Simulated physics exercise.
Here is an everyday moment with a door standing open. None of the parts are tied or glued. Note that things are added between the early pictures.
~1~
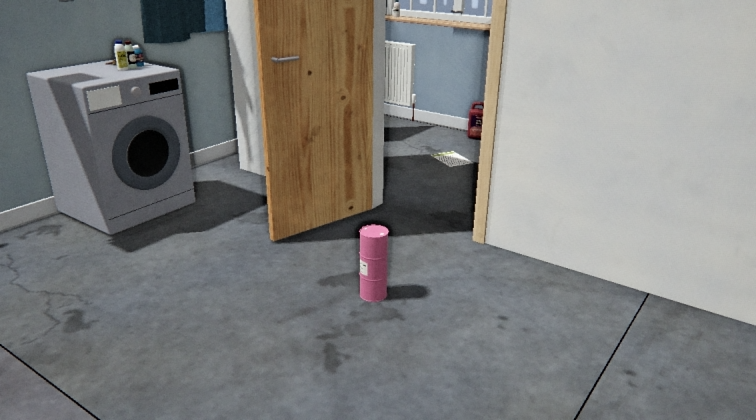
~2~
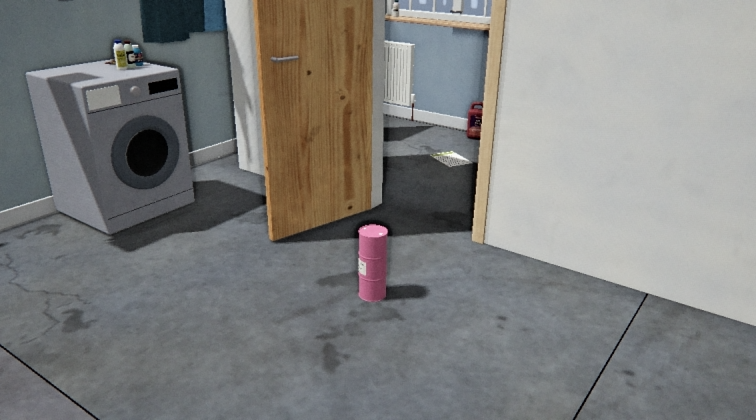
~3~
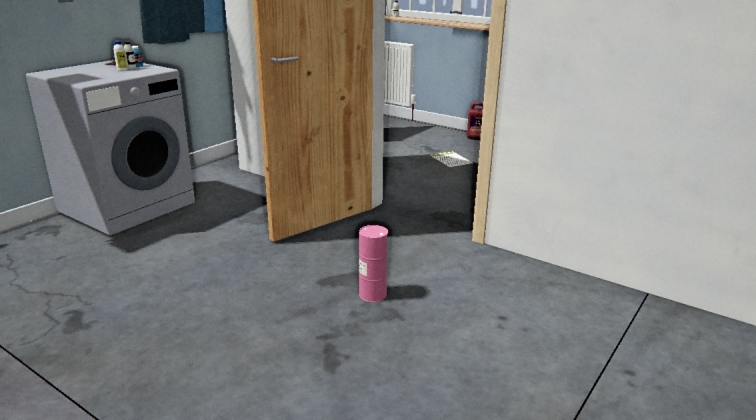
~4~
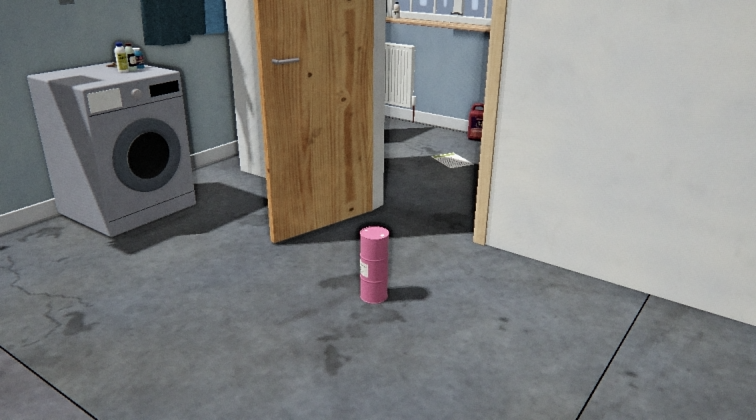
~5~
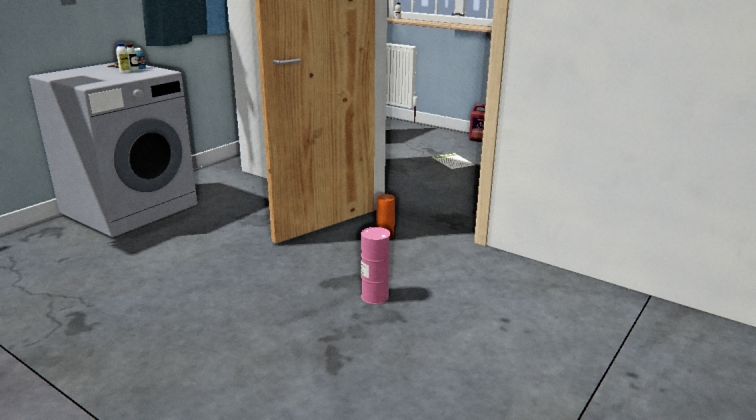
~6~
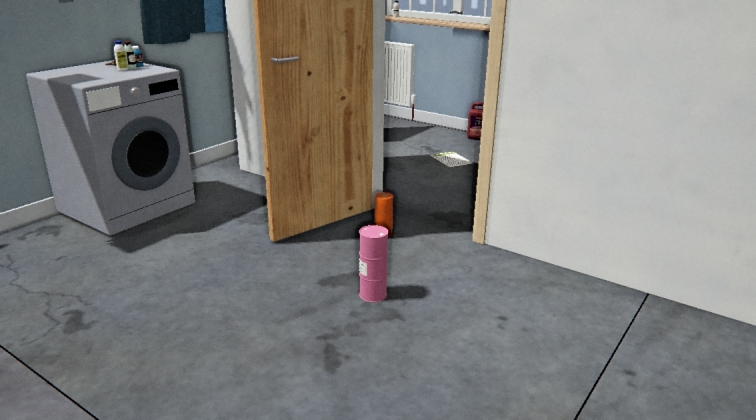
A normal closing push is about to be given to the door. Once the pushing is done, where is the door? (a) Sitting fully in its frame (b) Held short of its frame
Option a: Sitting fully in its frame.
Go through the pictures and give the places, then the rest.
In the first picture, door wide open and still; pink canister (374, 263).
In the second picture, door wide open and still; pink canister (373, 263).
In the third picture, door wide open and still; pink canister (373, 264).
In the fourth picture, door wide open and still; pink canister (374, 265).
In the fifth picture, door wide open and still; pink canister (375, 266).
In the sixth picture, door wide open and still; orange roll (384, 216); pink canister (373, 264).
Then, 1.40 s after the last picture, open by 69°.
Then, 2.40 s after the last picture, open by 35°; orange roll slid about its own width near (403, 214).
Then, 3.10 s after the last picture, open by 12°; orange roll slid well along near (424, 209).
At rest, open by 0°; moved from the start, orange roll; pink canister in place. Seen from the same camera at the end, orange roll near (433, 204).
